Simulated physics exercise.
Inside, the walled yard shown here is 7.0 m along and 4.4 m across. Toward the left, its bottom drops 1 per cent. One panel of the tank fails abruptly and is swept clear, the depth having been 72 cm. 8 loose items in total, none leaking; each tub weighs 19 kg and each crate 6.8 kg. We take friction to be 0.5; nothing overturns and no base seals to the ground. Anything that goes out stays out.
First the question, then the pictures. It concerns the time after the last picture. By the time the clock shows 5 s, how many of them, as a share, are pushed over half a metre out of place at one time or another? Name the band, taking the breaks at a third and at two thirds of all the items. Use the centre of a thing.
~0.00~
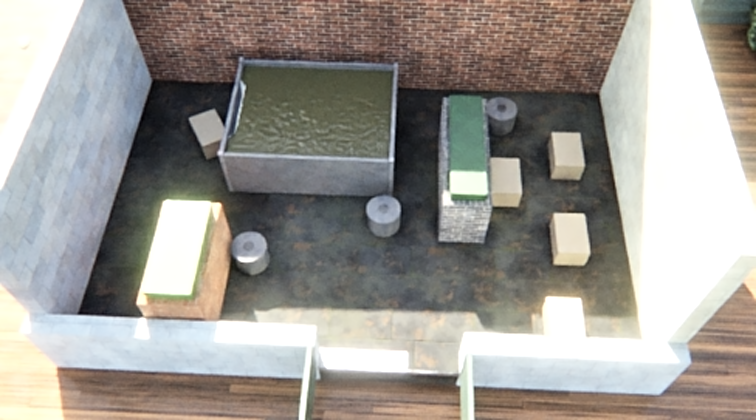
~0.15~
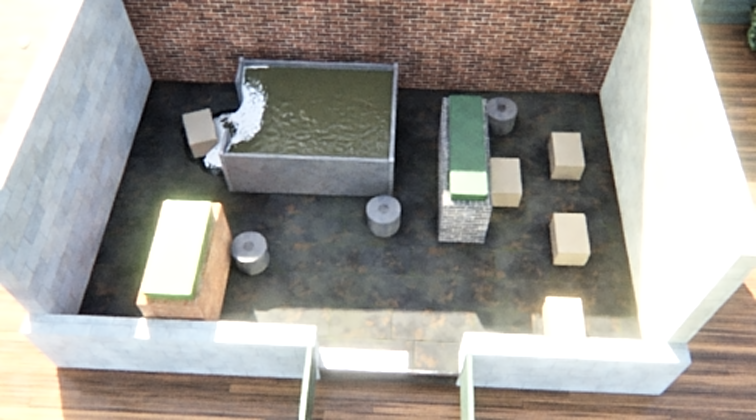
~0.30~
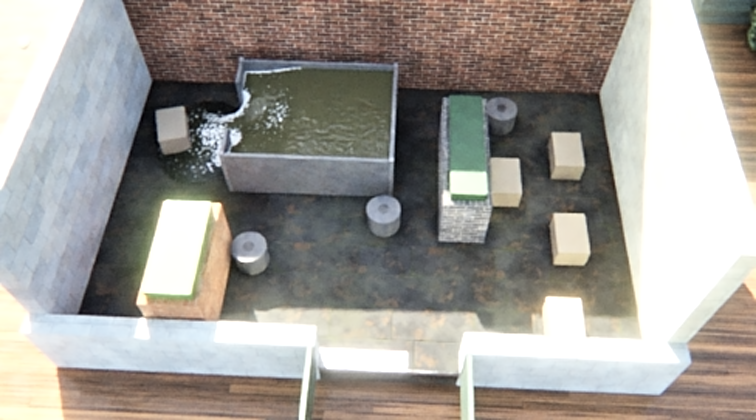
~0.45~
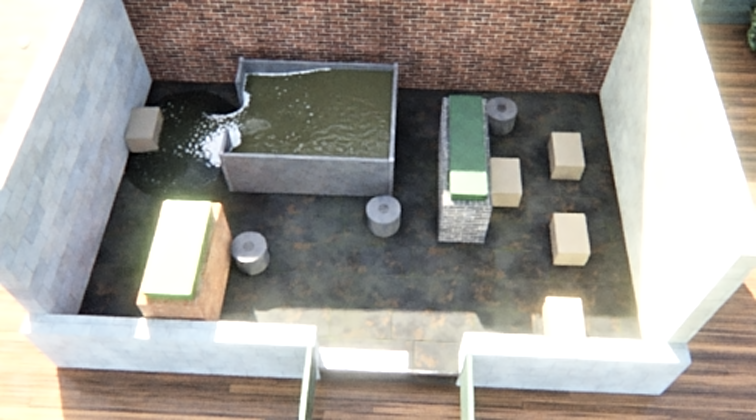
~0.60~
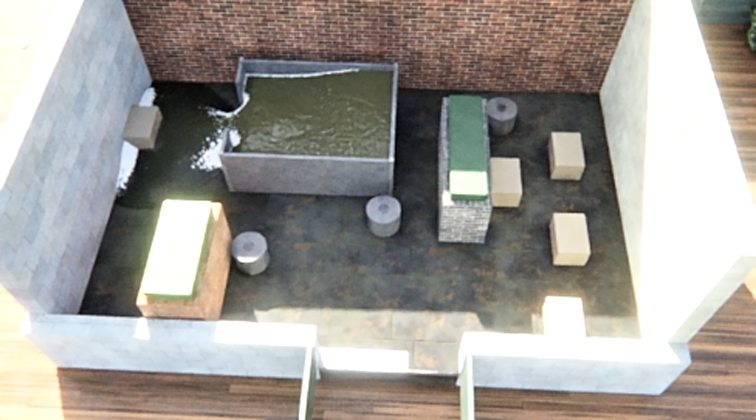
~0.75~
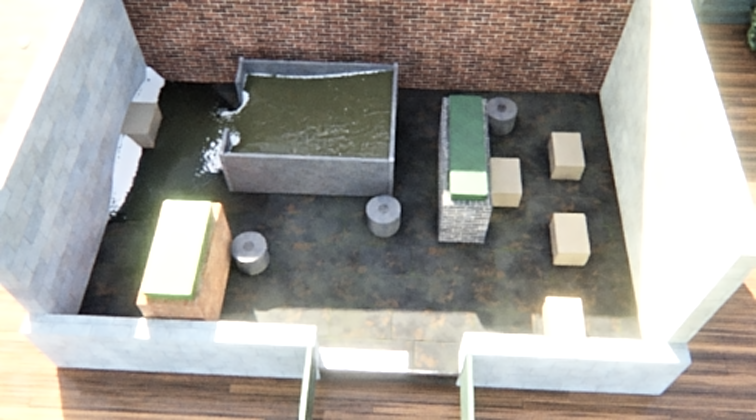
A minority short of a third gets shifted.
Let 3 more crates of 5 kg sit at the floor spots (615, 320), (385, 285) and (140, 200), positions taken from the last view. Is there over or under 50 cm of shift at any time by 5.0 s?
One after another they come out inside the limit, inside the limit, above it.
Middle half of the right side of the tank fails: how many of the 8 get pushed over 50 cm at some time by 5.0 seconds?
Result: 5.
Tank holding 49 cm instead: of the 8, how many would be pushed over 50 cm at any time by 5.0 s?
1.
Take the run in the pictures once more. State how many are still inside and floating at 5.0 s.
That would be 1 of them.
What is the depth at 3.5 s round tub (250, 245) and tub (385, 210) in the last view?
Depth approx. 1 cm / 0 cm.
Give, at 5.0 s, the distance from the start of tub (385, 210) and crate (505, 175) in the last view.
Shifts in order: 0 cm; 0 cm.
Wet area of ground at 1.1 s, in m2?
Flooded: Near 7.5 m2.
After 1.1 s 1 of 8 are over 50 cm from their spots; 1 afloat.
After 2.2 s 1 of 8 are over 50 cm from their spots; 1 afloat.
After 3.5 s 1 of 8 are over 50 cm from their spots; 1 afloat.
After 5.0 s 1 of 8 are over 50 cm from their spots, and 1 have been at some point; 1 afloat.
